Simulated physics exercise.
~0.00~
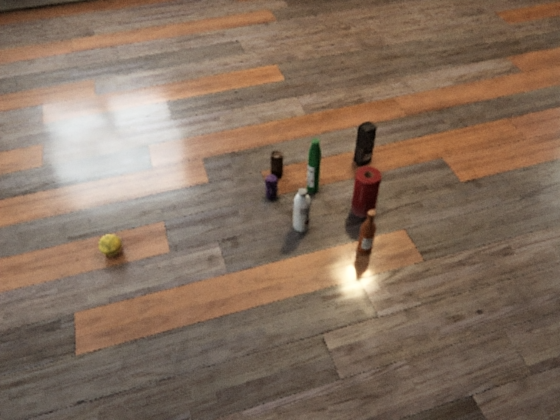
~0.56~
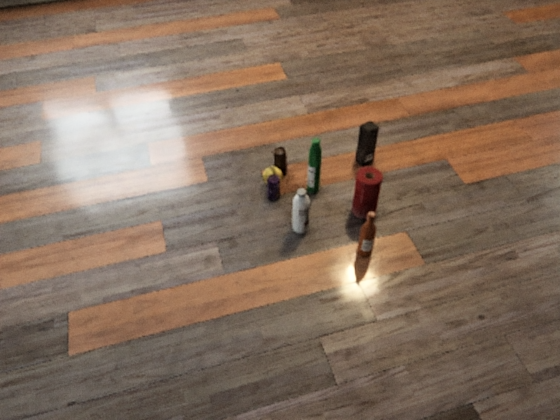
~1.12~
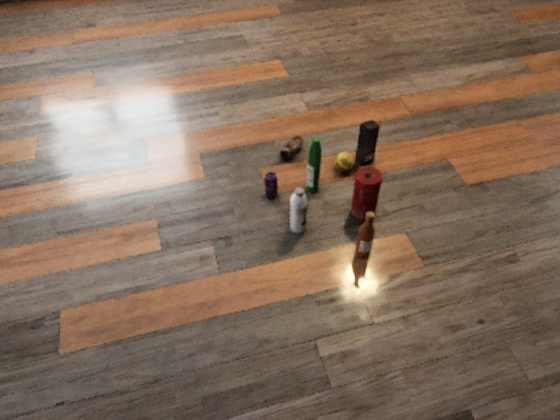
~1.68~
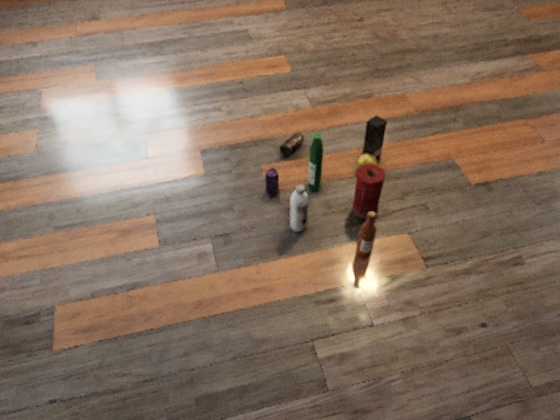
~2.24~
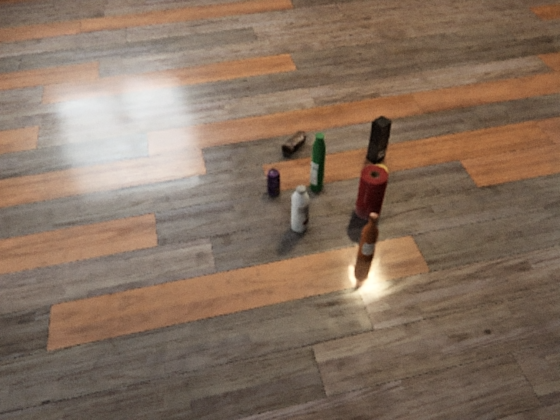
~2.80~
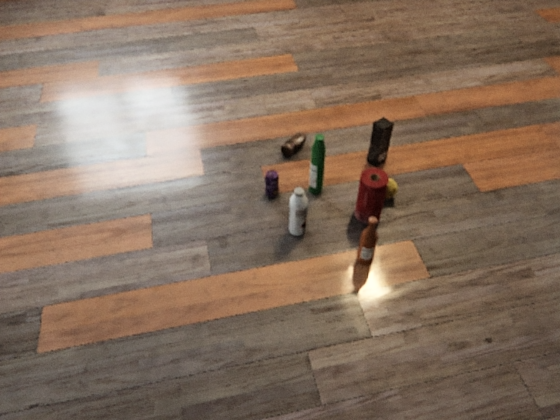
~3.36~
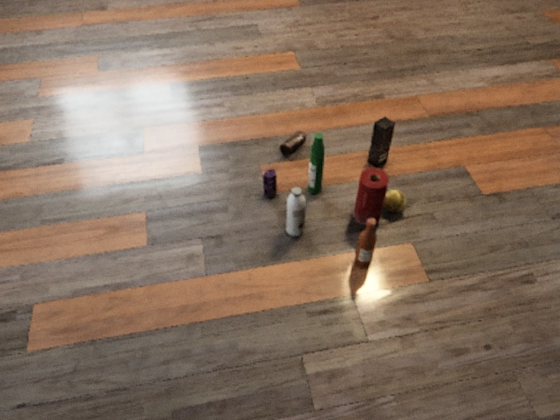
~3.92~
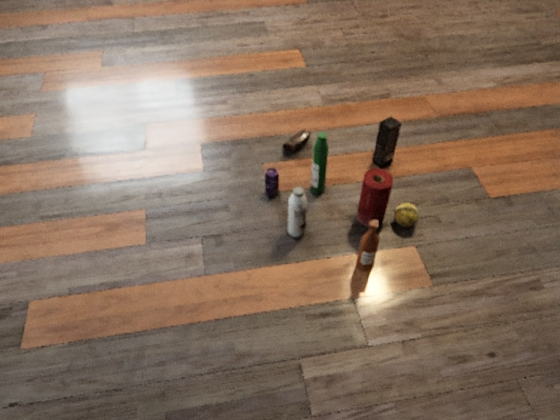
At first, a yellow ball sits apart on the left of a wood-plank floor, while bottles, cans, a red roll and a black carton stand grouped to the right. The ball rolls right and reaches the purple and brown cans at the group's left side. The brown can topples onto its side behind the green bottle as the ball continues right. The ball then passes behind the red roll, disappearing from view before emerging on its right. It rolls slightly forward and ends beside the roll, with the brown can lying down and everything else still upright.
